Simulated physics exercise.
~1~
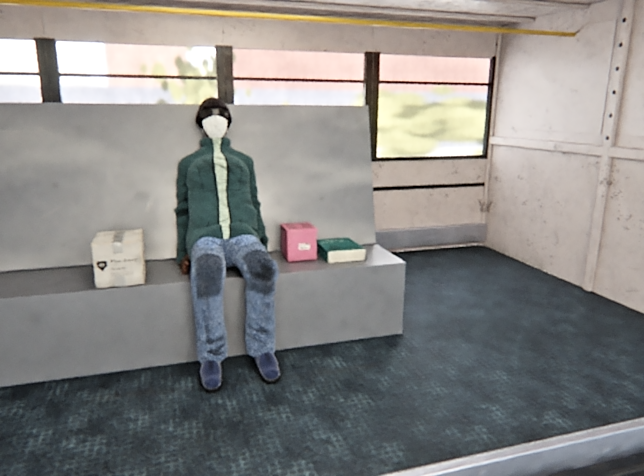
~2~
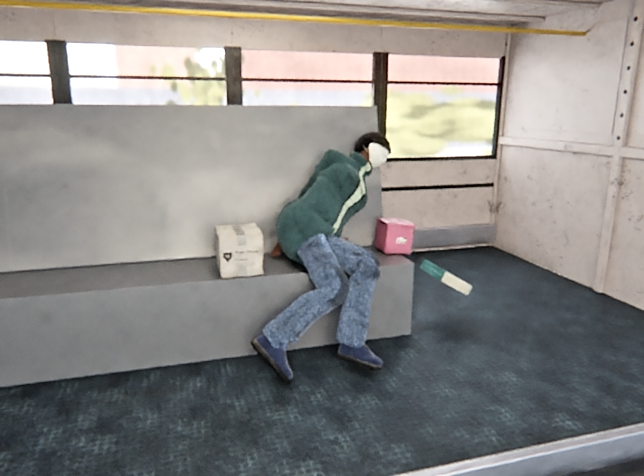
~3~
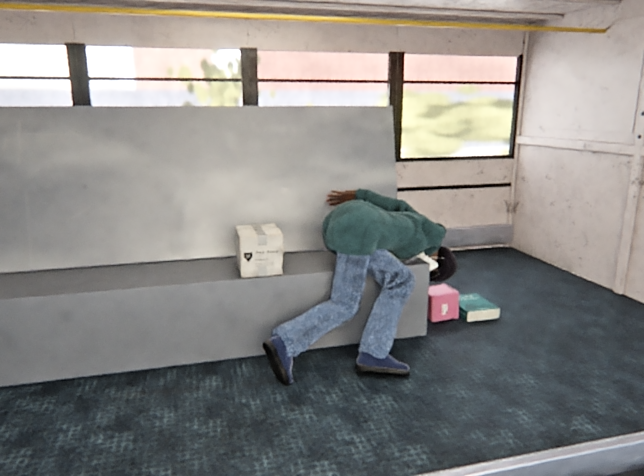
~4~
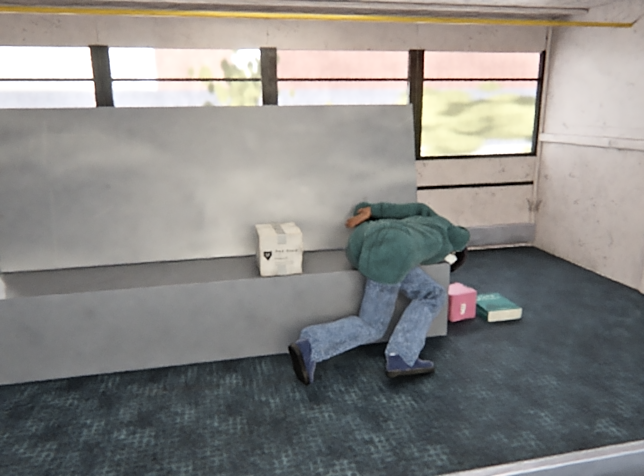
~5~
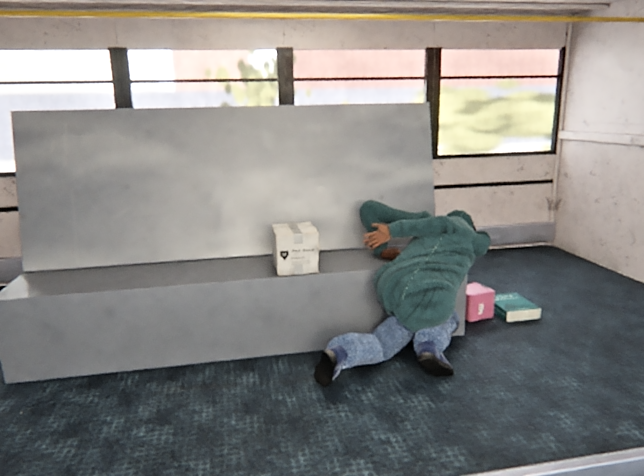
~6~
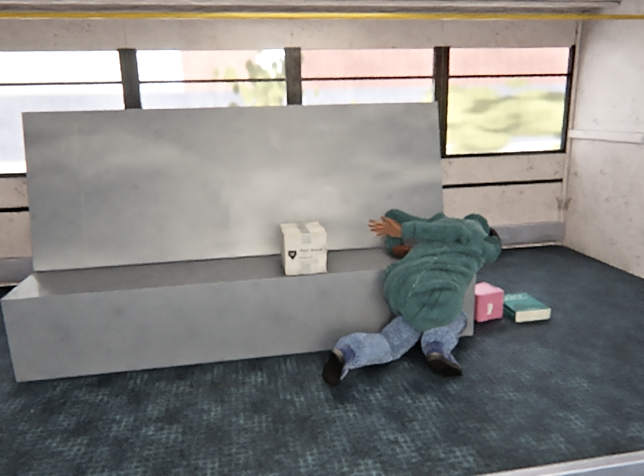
The clip shows a masked person in a green jacket slumping rightward along a grey bench as a pink box and a teal item drop off its end, then sagging to the floor against the bench while a white box stays on the seat.
